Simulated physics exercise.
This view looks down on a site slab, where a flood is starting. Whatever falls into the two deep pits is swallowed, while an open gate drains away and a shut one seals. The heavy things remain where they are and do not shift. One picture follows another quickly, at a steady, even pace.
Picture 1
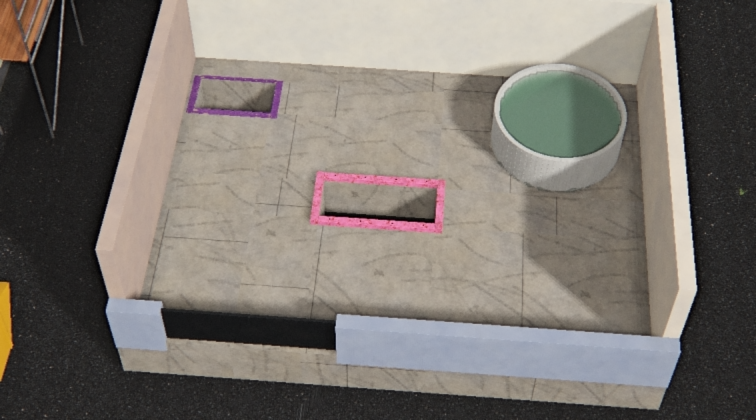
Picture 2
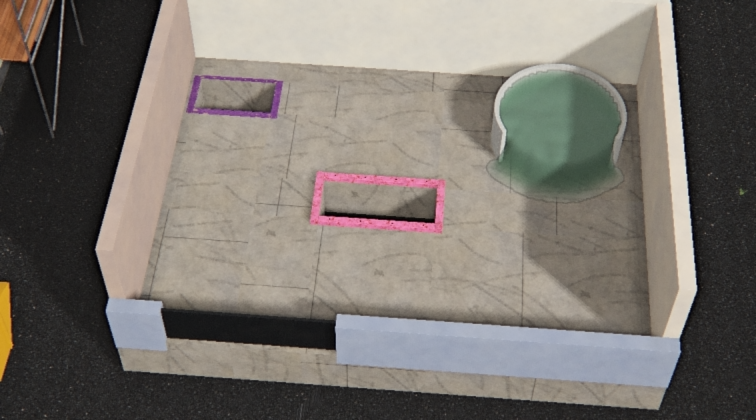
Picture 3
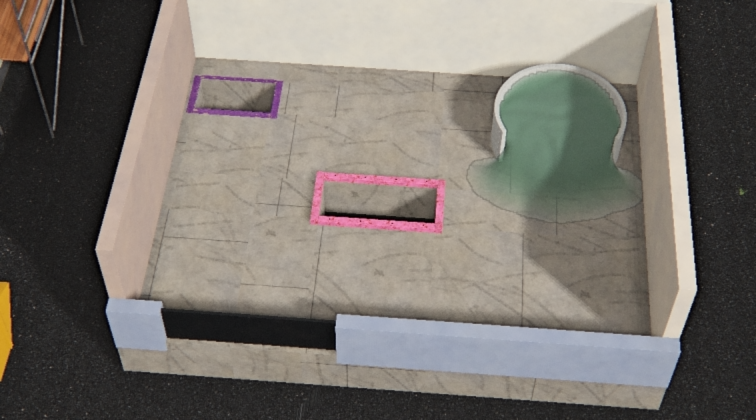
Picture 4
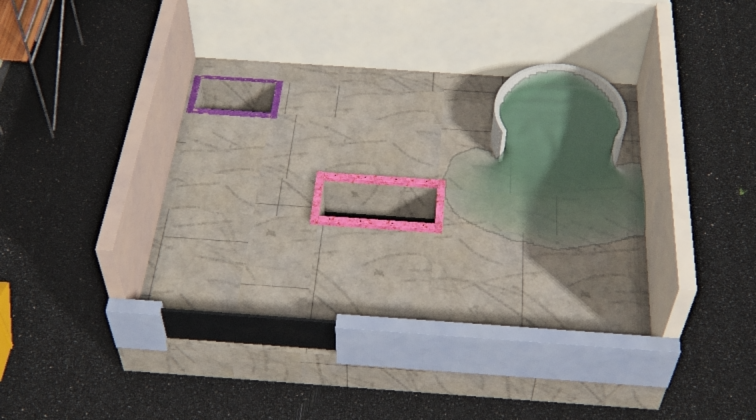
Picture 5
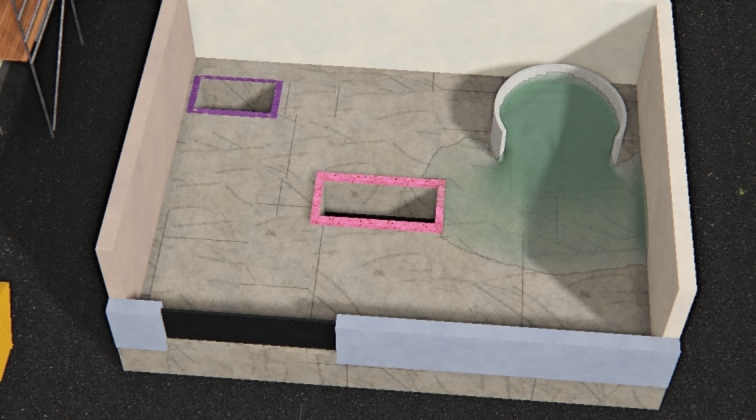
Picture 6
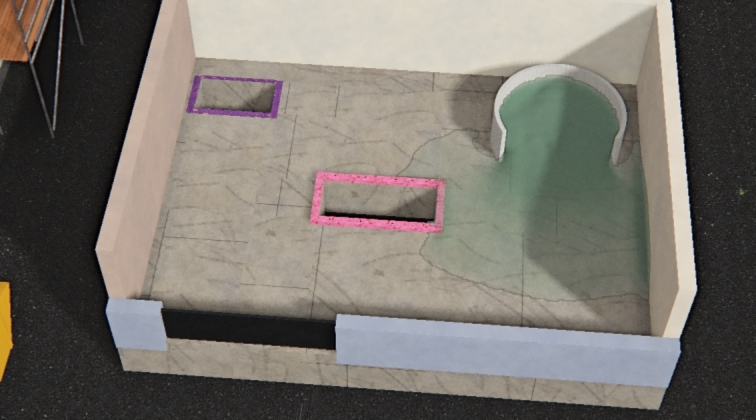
The video shows a walled slab with pink and purple rectangular openings and a round pool of green water; the pool's front wall opens, and water pours out, spreading across the floor toward the viewer and leftward past the pink frame's edge.
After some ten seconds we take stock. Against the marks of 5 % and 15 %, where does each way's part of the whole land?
The gate lands below 5 %; the purple pit lands between 5 and 15 %; the pink pit lands below 5 %.
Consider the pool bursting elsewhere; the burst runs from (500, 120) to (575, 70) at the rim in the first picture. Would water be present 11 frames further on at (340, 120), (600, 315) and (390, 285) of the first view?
The first would be drenched, the second still unwetted and the third still unwetted.
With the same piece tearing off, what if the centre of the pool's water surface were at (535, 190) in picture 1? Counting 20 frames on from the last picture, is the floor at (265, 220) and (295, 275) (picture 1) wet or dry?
Looking at the two spots in order, the first is waterlogged and the second is waterlogged.
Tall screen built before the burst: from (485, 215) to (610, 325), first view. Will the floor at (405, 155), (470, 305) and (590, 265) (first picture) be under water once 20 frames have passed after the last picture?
Swamped, swamped, swamped.
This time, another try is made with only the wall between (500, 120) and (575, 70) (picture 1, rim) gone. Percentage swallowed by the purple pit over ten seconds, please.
Purple: 40 %.
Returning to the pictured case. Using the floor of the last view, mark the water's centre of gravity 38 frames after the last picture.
Near (394, 251).
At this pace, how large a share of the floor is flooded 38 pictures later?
Roughly 70 %.
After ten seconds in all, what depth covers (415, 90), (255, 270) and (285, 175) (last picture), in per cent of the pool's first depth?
Roughly 4 per cent, 12 per cent and 6 per cent.
A moment on, water covers 40 % of the floor; the gate 0 %, the purple pit 0 %, the pink pit 1 %.
Next, water covers 40 % of the floor; the gate 0 %, the purple pit 0 %, the pink pit 1 %.
Then, water covers 50 % of the floor; the gate 0 %, the purple pit 0 %, the pink pit 1 %.
Later, water covers 70 % of the floor; the gate 0 %, the purple pit 0 %, the pink pit 1 %.
In the end, water covers 95 % of the floor; the gate 0 %, the purple pit 11 %, the pink pit 1 %.
